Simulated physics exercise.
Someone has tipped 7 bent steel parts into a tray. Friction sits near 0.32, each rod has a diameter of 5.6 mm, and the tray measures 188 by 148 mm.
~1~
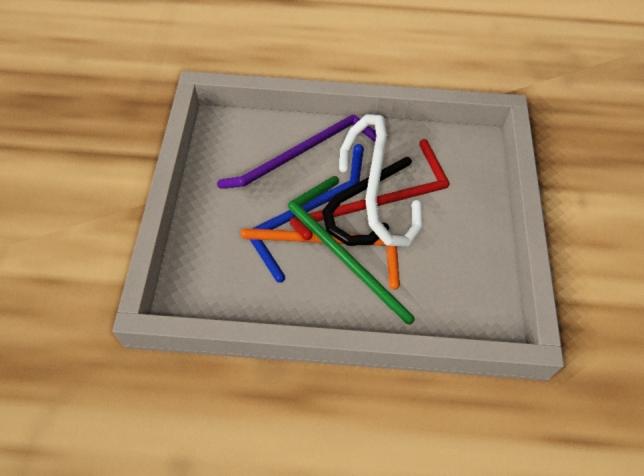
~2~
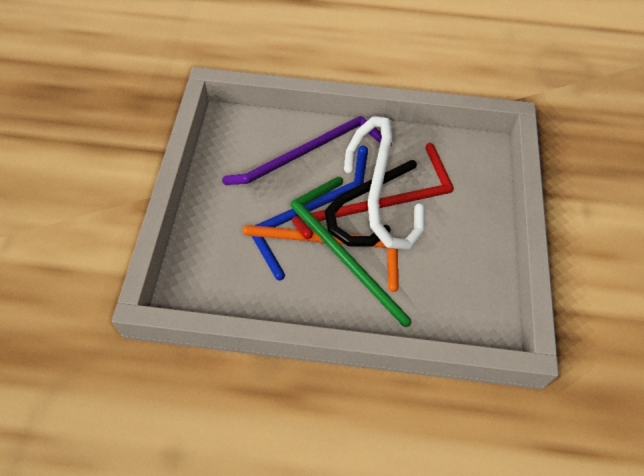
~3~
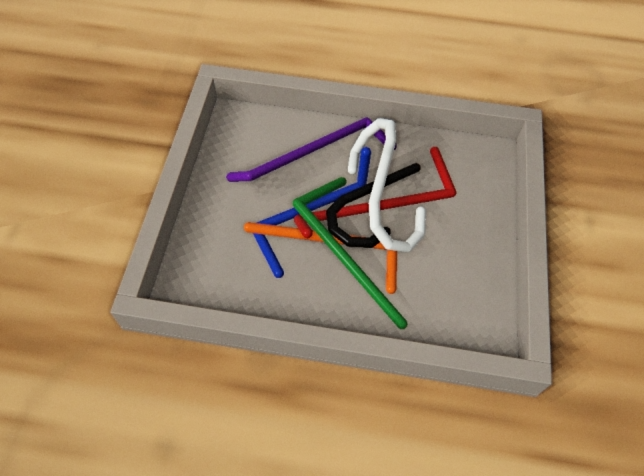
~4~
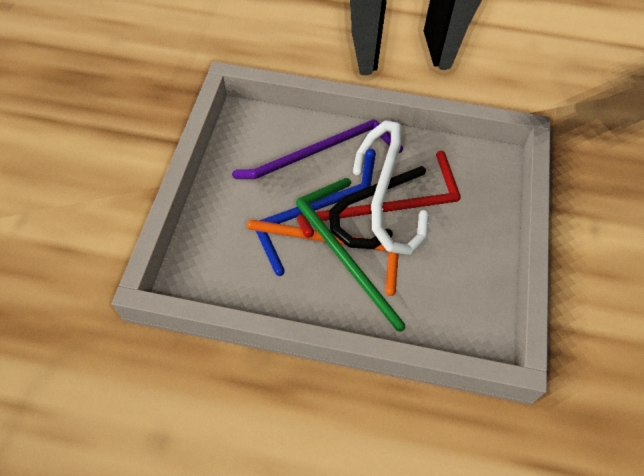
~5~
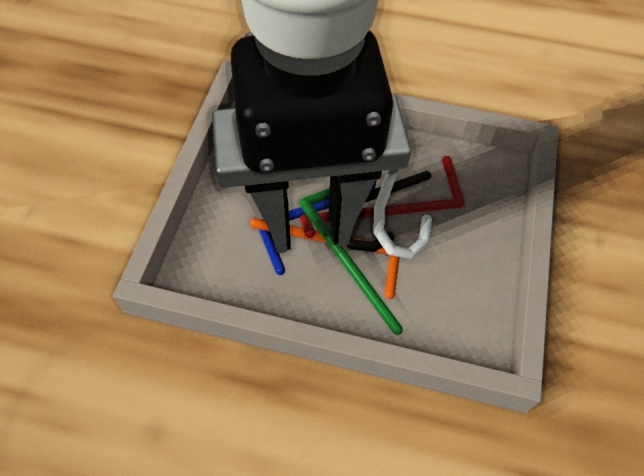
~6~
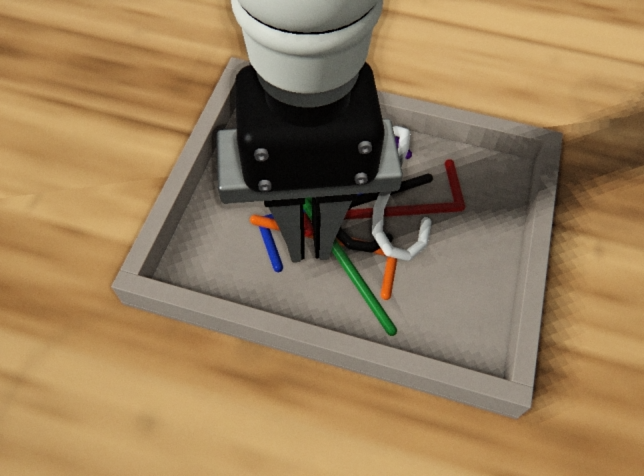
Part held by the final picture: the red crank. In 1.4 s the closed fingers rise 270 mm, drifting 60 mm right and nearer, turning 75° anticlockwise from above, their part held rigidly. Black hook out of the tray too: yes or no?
Yes, out.
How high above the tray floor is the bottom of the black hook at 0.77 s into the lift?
I'd put it near 100 mm up.
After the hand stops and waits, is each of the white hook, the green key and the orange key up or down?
One by one: White hook comes along, then green key comes along, then orange key does not come.
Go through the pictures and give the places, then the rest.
In the first picture, fingers out of view, 215 mm above the grip; black hook from (384, 228) to (407, 161), passing over orange key, over red crank, under white hook; red crank from (307, 235) to (424, 144), passing over orange key, under black hook.
In the second picture, fingers out of view, 215 mm above the grip; green key from (339, 181) to (406, 322), passing over blue crank; white hook from (349, 169) to (419, 209), passing over orange key, over black hook.
In the third picture, fingers out of view, 201 mm above the grip; red crank from (307, 233) to (435, 151), passing over orange key, under black hook; purple crank from (231, 177) to (392, 146).
In the fourth picture, fingers (405, 28) 107 mm above the grip; black hook from (388, 234) to (421, 171), passing over orange key, over red crank, under white hook; orange key from (391, 291) to (252, 225), passing under red crank, under black hook, under white hook.
In the fifth picture, fingers (310, 219) 13 mm above the grip.
In the sixth picture, fingers (308, 232) closed on the red crank; red crank from (308, 231) to (449, 164).
Then, 0.42 s into the lift, lowest point more than 20 mm over the tray floor, red crank 58 mm.
Then, 0.77 s into the lift, lowest point more than 20 mm over the tray floor, red crank 159 mm, black hook 96 mm, white hook 89 mm, green key 80 mm.
Then, 1.40 s into the lift, lowest point more than 20 mm over the tray floor, red crank 273 mm, black hook 210 mm, white hook 203 mm, green key 194 mm.
At rest, hanging red crank 273 mm, black hook 210 mm, white hook 203 mm, green key 194 mm; the other 3 are down.
